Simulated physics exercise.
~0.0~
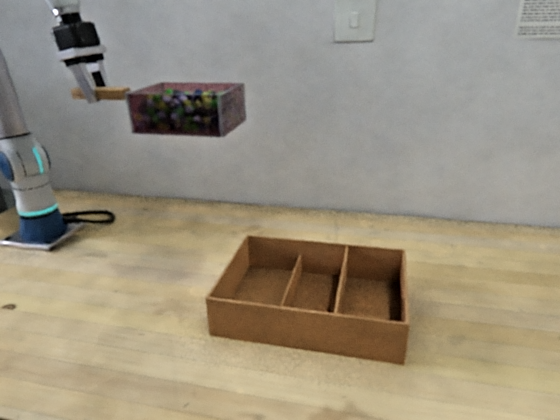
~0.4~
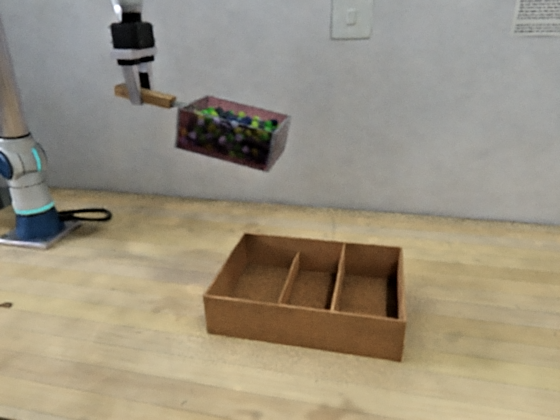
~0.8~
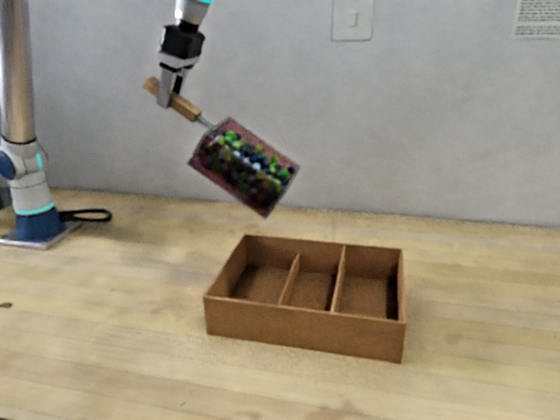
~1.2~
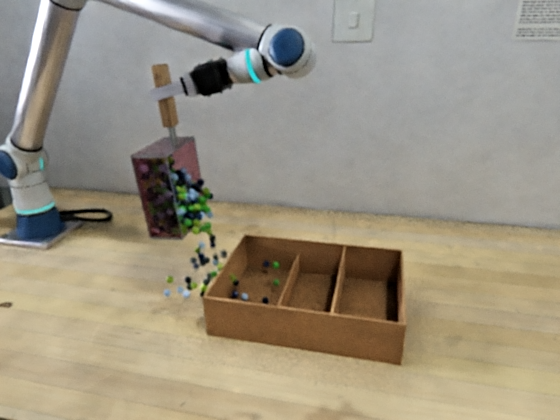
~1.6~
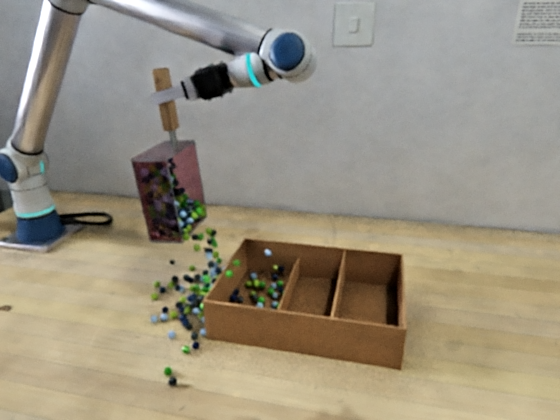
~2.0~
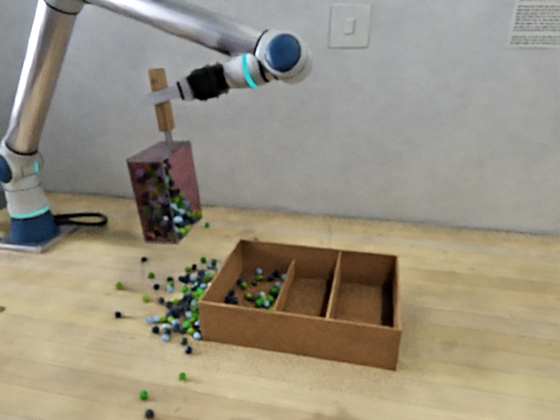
A robot arm on the left carries a clear reddish box of small green, blue and black balls by a wooden handle above a pale wooden table, seen from the front against a grey wall. A brown open crate with three compartments stands below to the right. The arm moves the box right, tips it steeply, then draws it back left as balls pour out. Some drop into the crate's left compartment, but many miss and scatter over the table beside it. The box ends held nearly upright, still partly full, with the other two compartments empty.
